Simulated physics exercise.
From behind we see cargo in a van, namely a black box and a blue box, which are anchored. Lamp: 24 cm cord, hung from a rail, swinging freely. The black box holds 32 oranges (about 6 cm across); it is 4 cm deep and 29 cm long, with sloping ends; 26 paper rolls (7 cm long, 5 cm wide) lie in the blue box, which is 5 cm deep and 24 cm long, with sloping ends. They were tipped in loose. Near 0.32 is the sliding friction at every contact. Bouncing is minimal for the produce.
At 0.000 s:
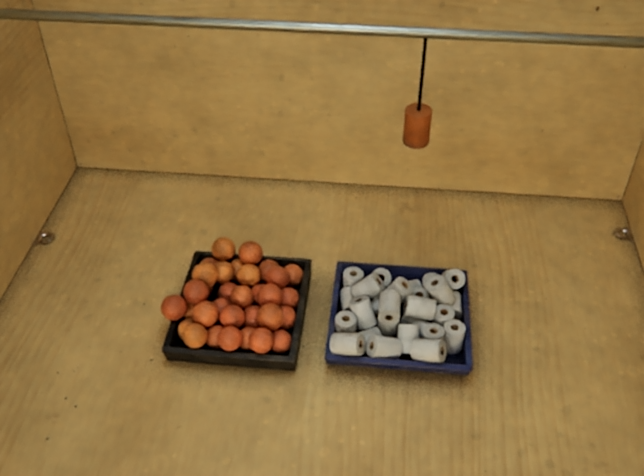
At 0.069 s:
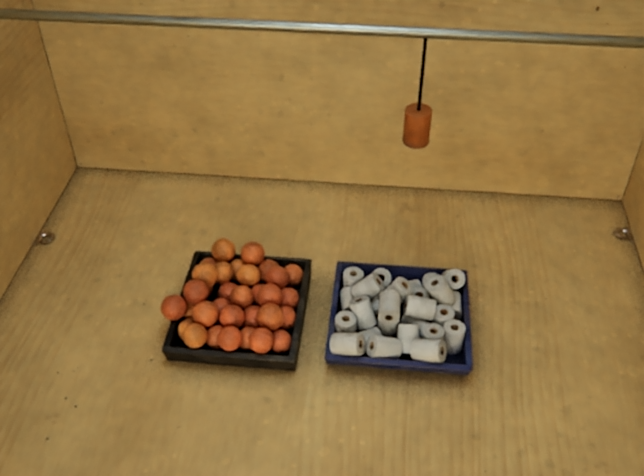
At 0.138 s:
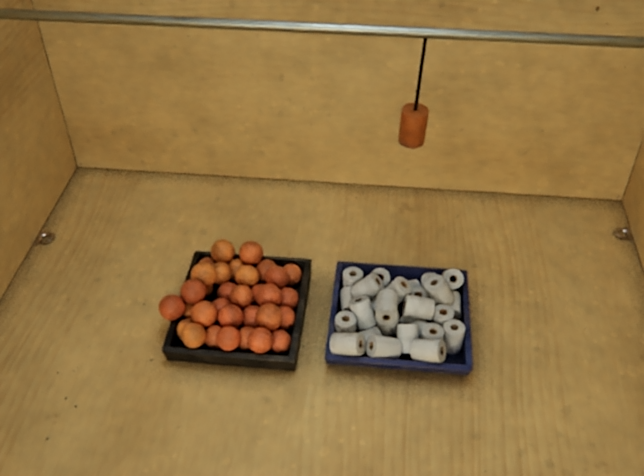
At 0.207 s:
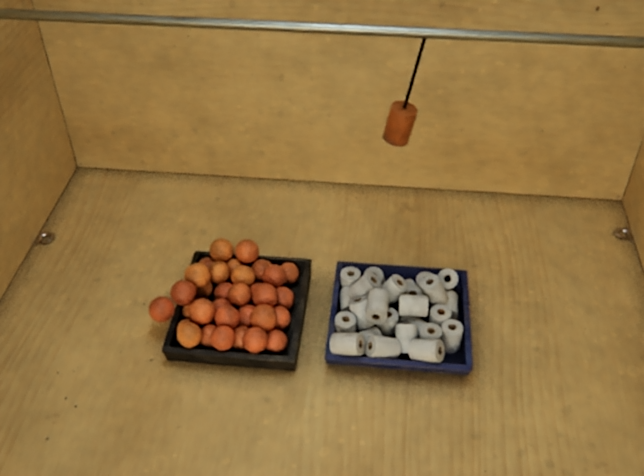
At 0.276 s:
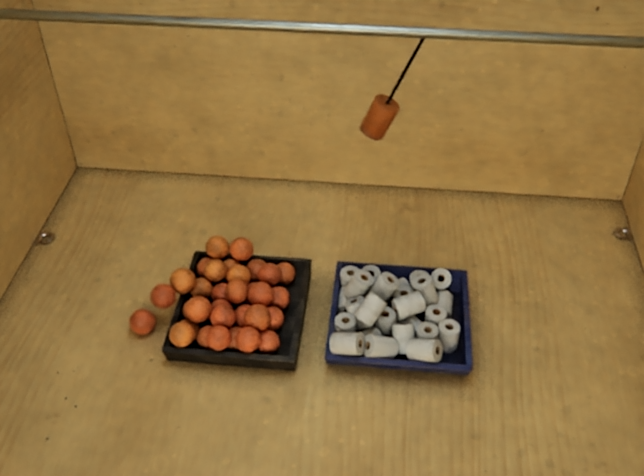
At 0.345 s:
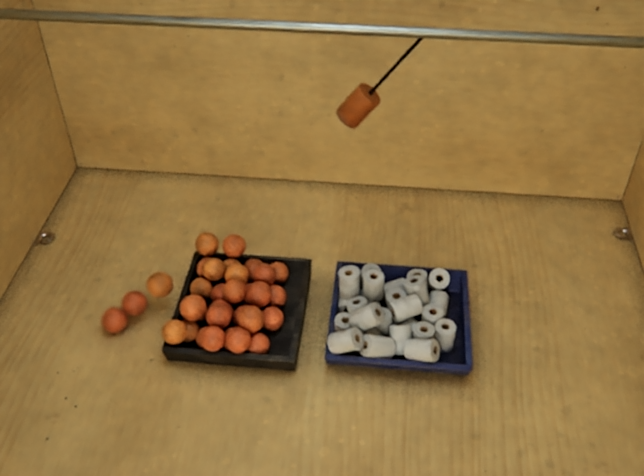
In a van, a hanging lamp swings left as three oranges leave the black box.
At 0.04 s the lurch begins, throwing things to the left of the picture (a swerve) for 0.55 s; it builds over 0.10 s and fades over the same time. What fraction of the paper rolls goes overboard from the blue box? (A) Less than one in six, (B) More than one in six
Option A: Less than one in six.
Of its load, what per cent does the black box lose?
Loss for the black box - 30 per cent.
After 0.48 s, black box 25 in, 7 out and blue box 25 in, 1 out.
After 0.65 s, black box 23 in, 9 out and blue box 25 in, 1 out.
After 0.89 s, black box 22 in, 10 out and blue box 25 in, 1 out.
Final count (at 1.19 s), black box 22 in, 10 out and blue box 25 in, 1 out. Asked share, 1 of 26, 4 per cent.
